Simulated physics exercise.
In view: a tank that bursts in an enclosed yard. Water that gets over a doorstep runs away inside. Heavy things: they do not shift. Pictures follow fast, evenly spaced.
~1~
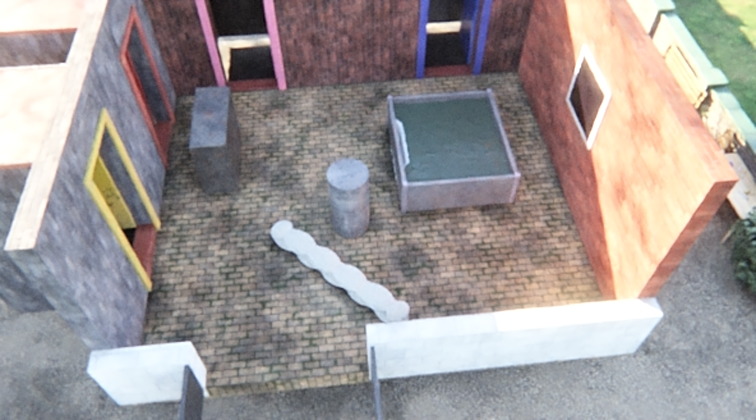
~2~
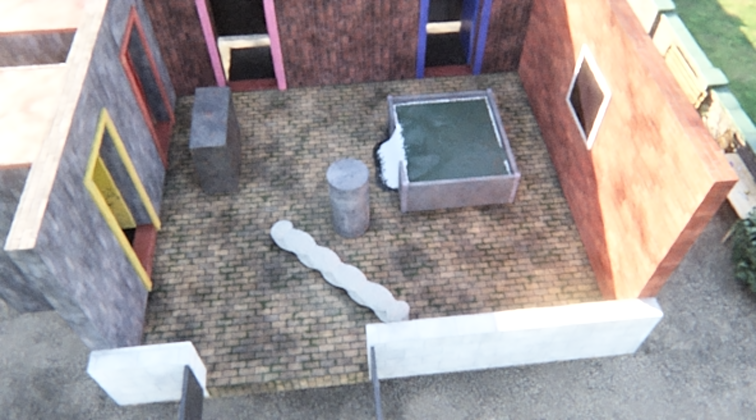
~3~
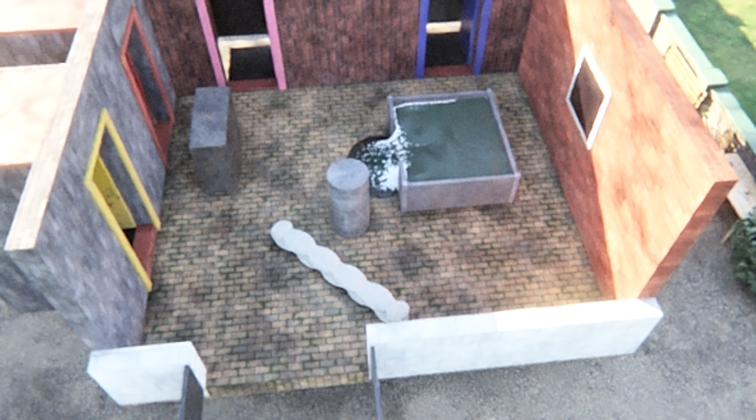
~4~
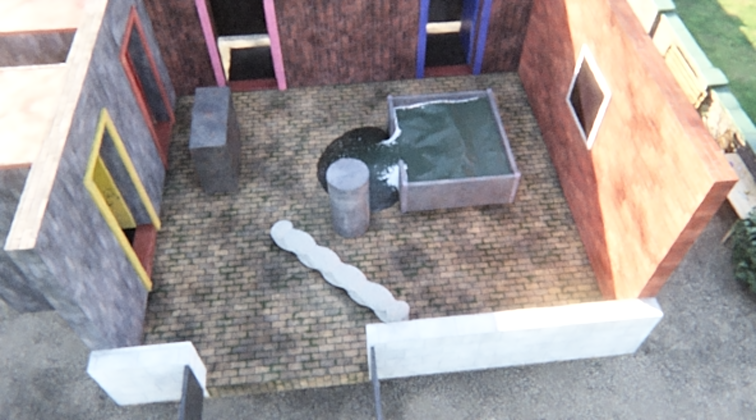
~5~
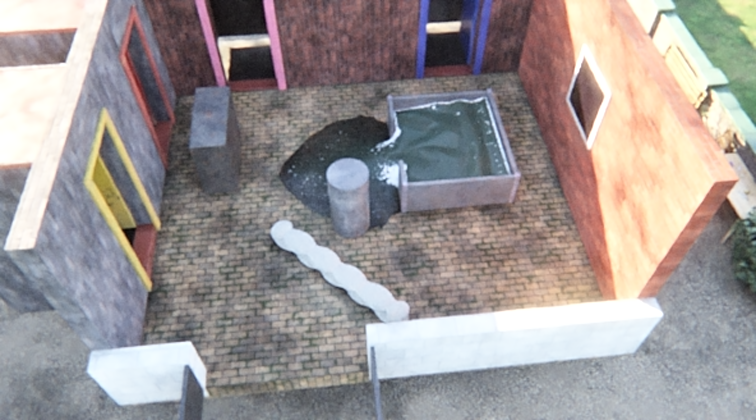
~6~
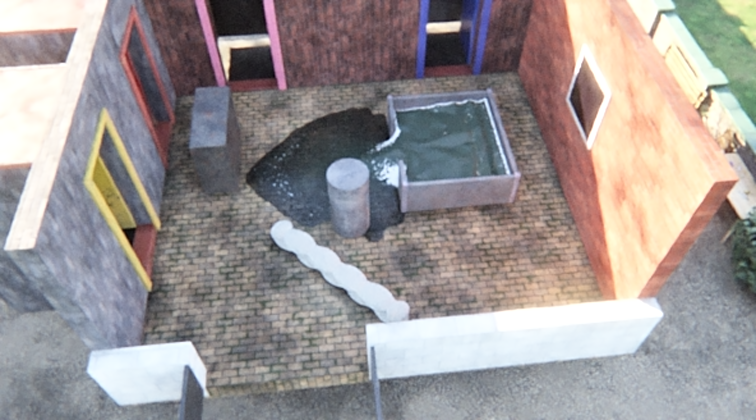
A walled yard with a brick-paved floor, its left walls grey and its right wall orange-red, is seen from high above by a still camera. A grey-sided tank of dark green water stands right of centre, with a grey cylinder, a dark upright block to the left and a pale twisted bar in front. Water bursts from the tank's left side, foaming white, then spreads leftward around the cylinder in a widening dark pool.
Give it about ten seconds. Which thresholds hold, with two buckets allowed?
Outcome: The red door respects the limit for sure. The blue door respects the limit for sure. The pink door breaks the limit for sure. The yellow door respects the limit for sure.
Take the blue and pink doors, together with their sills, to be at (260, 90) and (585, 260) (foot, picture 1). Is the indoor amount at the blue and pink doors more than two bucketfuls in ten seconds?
My reading: Blue door exceeds the limit, pink door stays within the limit.
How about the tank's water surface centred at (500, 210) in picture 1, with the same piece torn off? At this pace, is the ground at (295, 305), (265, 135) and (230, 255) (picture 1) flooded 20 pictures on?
Readings in order: No flood; flood; no flood.
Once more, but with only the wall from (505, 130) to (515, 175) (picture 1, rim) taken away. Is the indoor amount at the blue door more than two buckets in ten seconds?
As I read it, the blue door overshoots.
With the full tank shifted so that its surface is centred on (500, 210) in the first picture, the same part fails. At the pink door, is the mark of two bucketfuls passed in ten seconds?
Pink: Overshoots.
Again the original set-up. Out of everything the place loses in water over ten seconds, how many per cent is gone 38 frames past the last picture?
Near 40 in a hundred.
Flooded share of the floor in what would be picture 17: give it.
I'd estimate some 35 per cent.
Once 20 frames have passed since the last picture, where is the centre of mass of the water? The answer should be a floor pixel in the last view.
It is around (325, 181).
A moment on, water covers 25 % of the floor; the red door not reached, the blue door not reached, the pink door not reached, the yellow door not reached.
Next, water covers 35 % of the floor; the red door not reached, the blue door not reached, the pink door under two buckets in, the yellow door wet at the sill, nothing in.
Then, water covers 45 % of the floor; the red door wet at the sill, nothing in, the blue door not reached, the pink door over two buckets in, the yellow door under two buckets in.
Later, water covers 60 % of the floor; the red door under two buckets in, the blue door not reached, the pink door far over two buckets in, the yellow door under two buckets in.
In the end, water covers 75 % of the floor; the red door under two buckets in, the blue door not reached, the pink door far over two buckets in, the yellow door under two buckets in.
